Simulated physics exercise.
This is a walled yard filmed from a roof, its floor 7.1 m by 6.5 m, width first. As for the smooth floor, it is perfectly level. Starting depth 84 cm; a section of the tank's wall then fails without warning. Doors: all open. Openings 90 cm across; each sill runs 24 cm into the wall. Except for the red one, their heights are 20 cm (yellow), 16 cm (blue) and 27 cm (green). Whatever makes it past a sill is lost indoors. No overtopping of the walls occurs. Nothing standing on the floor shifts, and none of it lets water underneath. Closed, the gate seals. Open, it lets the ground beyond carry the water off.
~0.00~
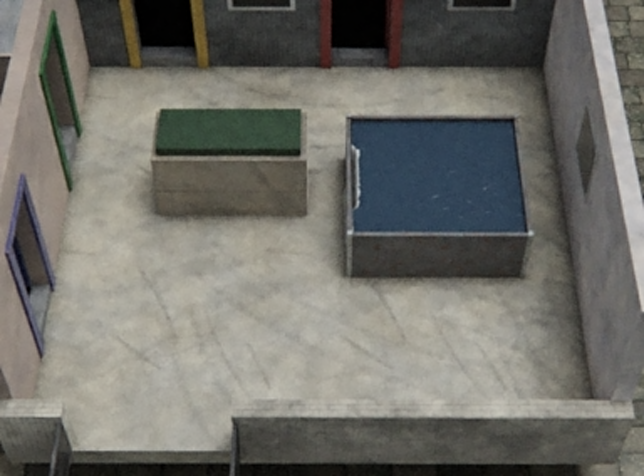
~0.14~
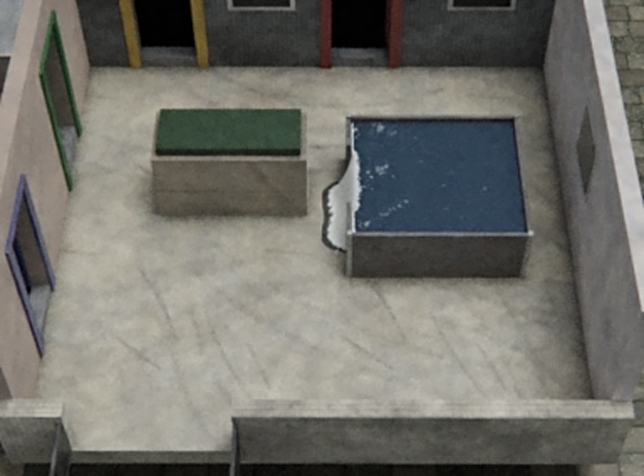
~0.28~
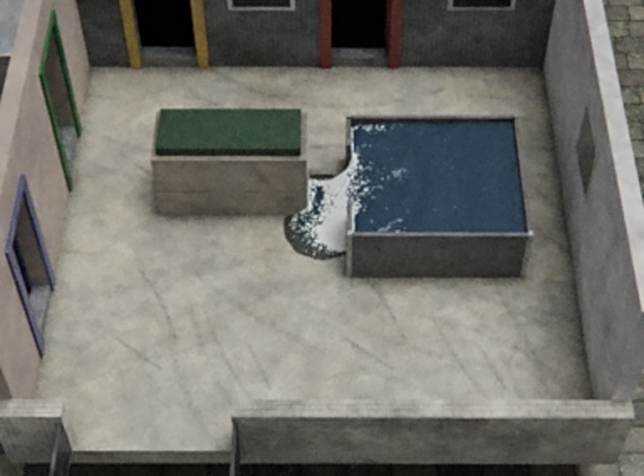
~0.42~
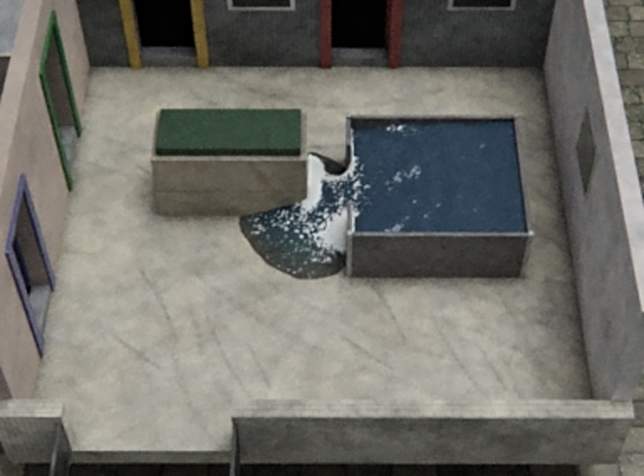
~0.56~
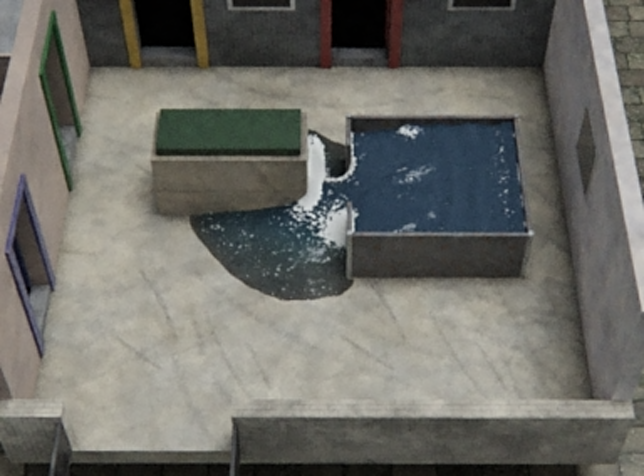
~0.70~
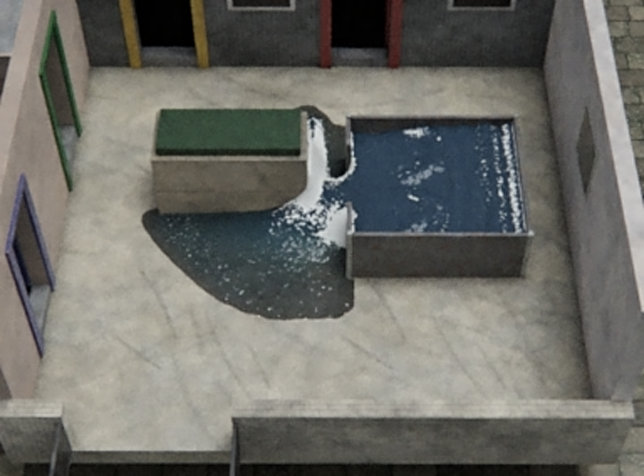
Water poured out of a gap in the left side of the blue-filled tank, foamed against the green-topped block, and spread around it across the pale yard floor in a widening dark pool.
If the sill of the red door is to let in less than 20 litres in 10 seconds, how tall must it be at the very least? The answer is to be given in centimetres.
At the very least, close to 21 cm.
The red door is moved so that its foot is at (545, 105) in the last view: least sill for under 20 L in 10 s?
11.0 cm.
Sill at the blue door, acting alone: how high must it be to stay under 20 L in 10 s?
About 20 cm at blue.
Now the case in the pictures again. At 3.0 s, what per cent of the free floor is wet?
60 %.
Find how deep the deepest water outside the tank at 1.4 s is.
Around 65 centimetres.
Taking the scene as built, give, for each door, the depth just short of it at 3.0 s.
Depth (cm): Yellow 5 / blue 20 / red 20 / green 6.
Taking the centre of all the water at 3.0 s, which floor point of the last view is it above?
Centre of mass: About (337, 219) px.
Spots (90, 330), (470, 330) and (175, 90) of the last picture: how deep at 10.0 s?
In order: Around 8, 4 and 8 cm.
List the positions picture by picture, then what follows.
Still water, 84 cm deep, in the tank at (436, 177); the red door at (361, 18) is dry, in the first picture.
The gap is at (350, 203), the front 0.3 m out at (328, 239); the back of the tank holds 84 cm, in the second picture.
The front is at (290, 226), 0.9 m from the gap at (350, 204); 0.8 m2 of floor is wet, 84 cm left at the back, in the third picture.
The gap is at (350, 205), the front 1.5 m out at (247, 229); the back of the tank holds 84 cm, in the fourth picture.
The front is at (196, 219), 2.2 m from the gap at (350, 204); 3.0 m2 of floor is wet, 82 cm left at the back, in the fifth picture.
The gap is at (350, 203), the front 2.8 m out at (149, 222); the back of the tank holds 72 cm; 1.2 m in a straight line remain to the red door at (361, 18), in the sixth picture.
After 1.4 s water covers 35 % of the floor, deepest (65 cm) near (320, 209); 9 cm at the red door, 0 litres in over its 17 cm sill.
After 3.0 s water covers 60 % of the floor, deepest (38 cm) near (320, 209); 20 cm at the red door, 45 litres in over its 17 cm sill.
After 10.0 s water covers 95 % of the floor, deepest (14 cm) near (320, 209); 11 cm at the red door, 52 litres in over its 17 cm sill.
At the red door as built, the water arrived by 1.2 s and peaked near 26 cm at 2.2 s.
Run again over the same 10 s with other heights there, 34 litres in over 19 cm, 5 litres over 26 cm. The limit of 20 litres is kept from about 21 cm up.
